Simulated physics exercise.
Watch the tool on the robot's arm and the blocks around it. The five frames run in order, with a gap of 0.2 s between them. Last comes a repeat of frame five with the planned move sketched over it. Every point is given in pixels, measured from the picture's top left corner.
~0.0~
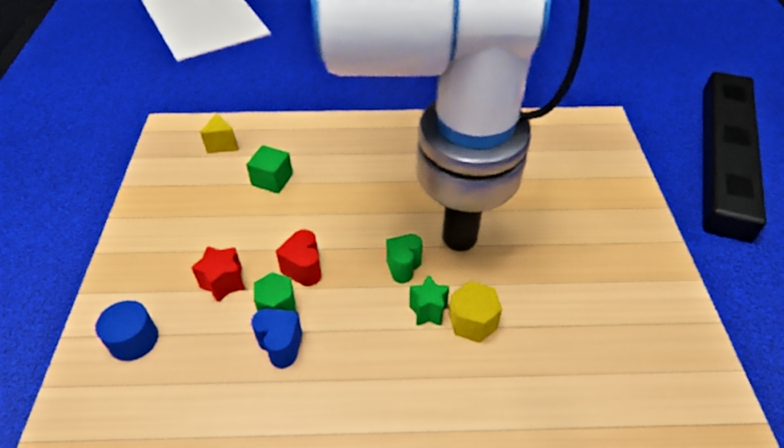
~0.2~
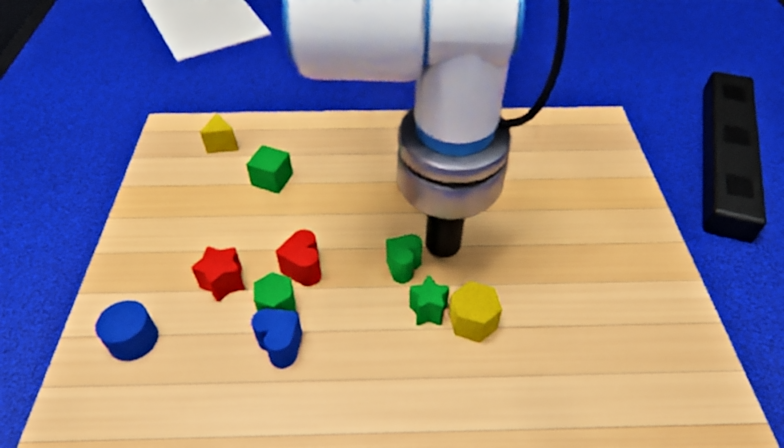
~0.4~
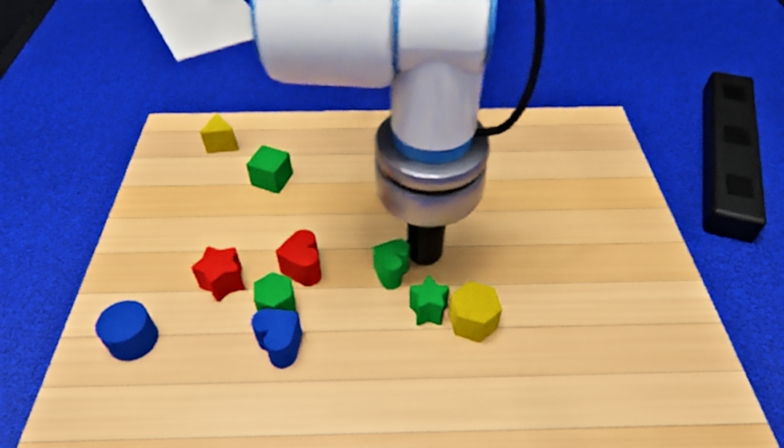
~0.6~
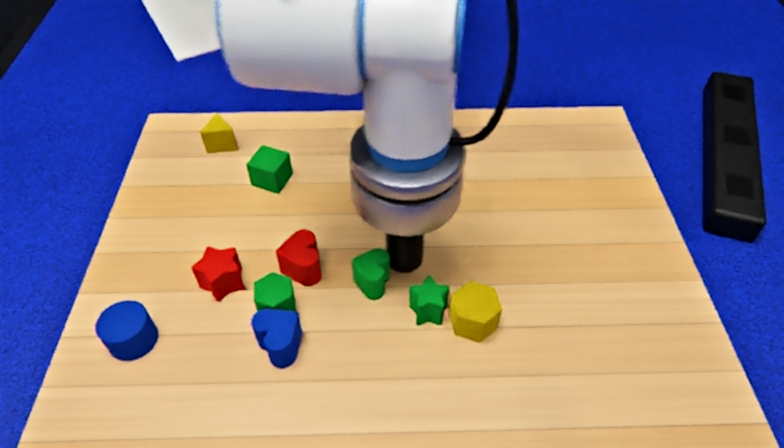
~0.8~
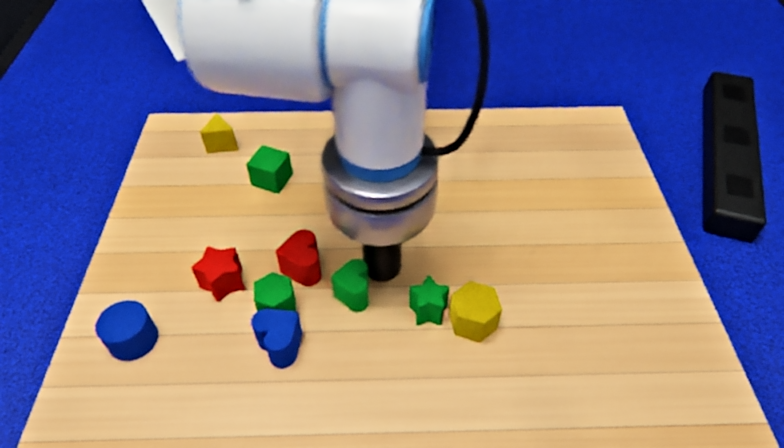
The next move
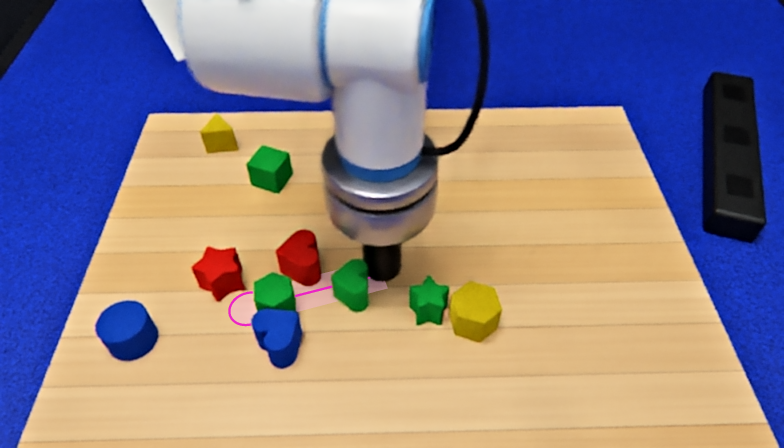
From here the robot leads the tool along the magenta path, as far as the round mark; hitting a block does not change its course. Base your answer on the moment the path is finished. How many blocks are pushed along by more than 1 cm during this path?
Shifted over 1 cm: Three or more.
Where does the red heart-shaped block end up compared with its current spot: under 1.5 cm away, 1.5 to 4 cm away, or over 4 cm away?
Once the path ends, it will sit 1.5 to 4 cm from where it is now.
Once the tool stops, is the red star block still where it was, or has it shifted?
Still in place.
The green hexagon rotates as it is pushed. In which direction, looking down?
Prediction: Counterclockwise.
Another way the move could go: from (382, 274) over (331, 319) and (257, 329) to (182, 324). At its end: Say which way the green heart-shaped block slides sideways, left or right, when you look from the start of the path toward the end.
Left.
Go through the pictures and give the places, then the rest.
The first frame shows tool tip (460, 238); block tops, red star block (216, 262); green hexagon (272, 288); blue heart-shaped block (275, 326); red heart-shaped block (300, 247); green heart-shaped block (404, 246).
The second frame shows tool (443, 244); blocks unchanged.
The third frame shows tool (425, 251); green heart-shaped block (392, 253).
The fourth frame shows tool (404, 259); green heart-shaped block (372, 263).
The fifth frame shows tool (382, 267); red star block (216, 262); green hexagon (272, 288); blue heart-shaped block (275, 326); red heart-shaped block (300, 247); green heart-shaped block (352, 275).
Path on the board, in a line from (382, 274) to (249, 308).
On the path given first. One third of the way, tool (337, 278); green heart-shaped block (329, 292), turned 80° anticlockwise.
Two thirds of the way, tool (293, 290); green hexagon (255, 295), turned 25° anticlockwise; red heart-shaped block (282, 246), turned 60° clockwise; green heart-shaped block (322, 297), turned 110° anticlockwise.
At the end, tool (247, 302); red star block in place; green hexagon (212, 316), turned 60° anticlockwise; blue heart-shaped block (273, 329), turned 15° anticlockwise; red heart-shaped block (281, 246), turned 65° clockwise; green heart-shaped block (322, 297), turned 110° anticlockwise.
